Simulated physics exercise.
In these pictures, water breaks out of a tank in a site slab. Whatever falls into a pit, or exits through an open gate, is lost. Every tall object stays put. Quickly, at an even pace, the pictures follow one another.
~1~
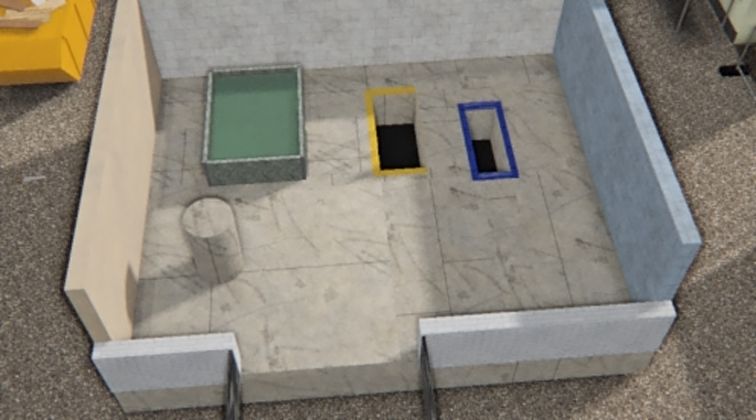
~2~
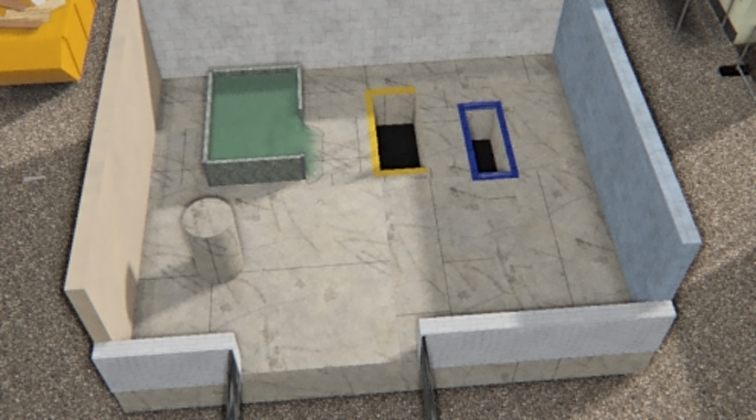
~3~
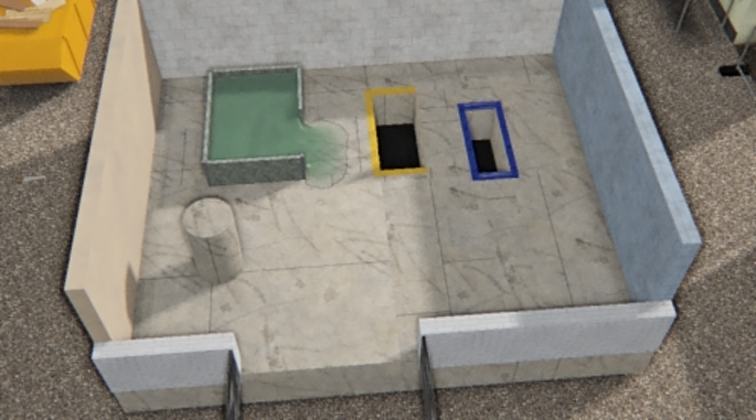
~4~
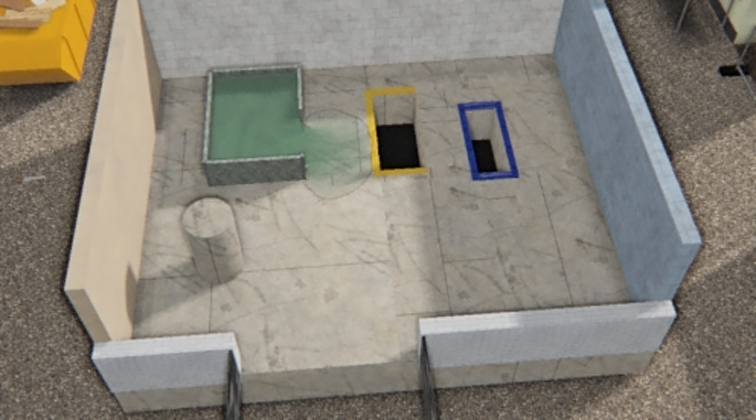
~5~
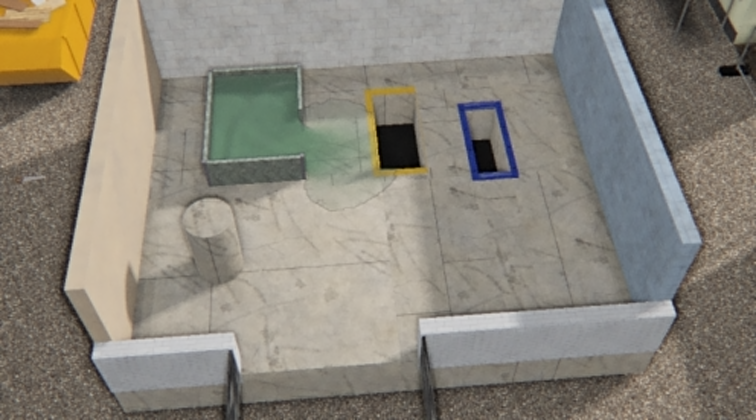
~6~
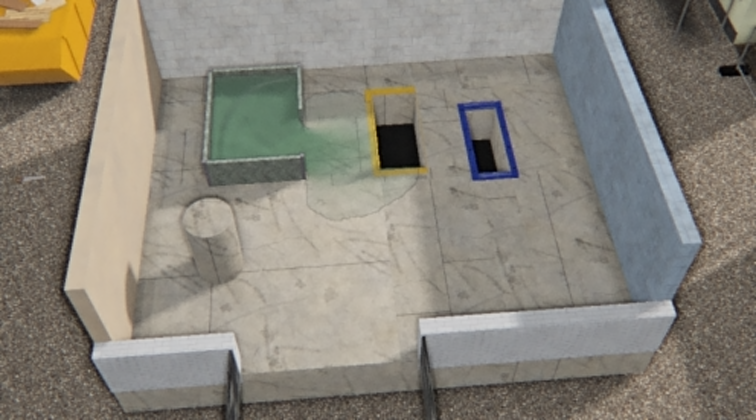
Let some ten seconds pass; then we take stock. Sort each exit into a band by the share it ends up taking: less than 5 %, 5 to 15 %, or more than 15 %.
Bands: Gate: Less than 5 %; yellow pit: More than 15 %; blue pit: Less than 5 %.
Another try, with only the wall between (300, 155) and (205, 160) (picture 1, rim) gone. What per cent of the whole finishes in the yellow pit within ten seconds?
The yellow pit takes 0 per cent.
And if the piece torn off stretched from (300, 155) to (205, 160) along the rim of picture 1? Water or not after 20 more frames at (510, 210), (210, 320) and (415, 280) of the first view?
So the first one is left untouched, the next drenched, and the last drenched.
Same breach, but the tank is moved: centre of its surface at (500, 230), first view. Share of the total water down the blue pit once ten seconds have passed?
I'd put the blue pit at 4 per cent of the whole.
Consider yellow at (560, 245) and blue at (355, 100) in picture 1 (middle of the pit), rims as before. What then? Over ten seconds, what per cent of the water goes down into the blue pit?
So the blue pit ends up with 8 in a hundred.
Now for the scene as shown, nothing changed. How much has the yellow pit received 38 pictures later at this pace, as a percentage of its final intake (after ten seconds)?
It should be near 85 percent of the ten-second total.
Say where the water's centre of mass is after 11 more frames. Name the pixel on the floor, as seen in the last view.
My reading is close to (295, 151).
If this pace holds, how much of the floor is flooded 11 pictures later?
My estimate is close to 20 per cent.
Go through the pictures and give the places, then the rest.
Still water in the water tank at (255, 115), in the first frame.
The front is at (311, 129), out from the gap at (301, 147), in the second frame.
The front is at (338, 130), out from the gap at (301, 149), in the third frame.
The front is at (370, 138), out from the gap at (301, 149), in the fourth frame.
The front is at (391, 170), out from the gap at (301, 149), in the fifth frame.
The front is at (407, 180), out from the gap at (301, 149), in the sixth frame.
A moment on, water covers 10 % of the floor; the gate 0 %, the yellow pit 12 %, the blue pit 0 %.
Next, water covers 20 % of the floor; the gate 0 %, the yellow pit 23 %, the blue pit 0 %.
Then, water covers 35 % of the floor; the gate 0 %, the yellow pit 34 %, the blue pit 0 %.
Later, water covers 35 % of the floor; the gate 0 %, the yellow pit 45 %, the blue pit 0 %.
In the end, water covers 50 % of the floor; the gate 2 %, the yellow pit 53 %, the blue pit 0 %.
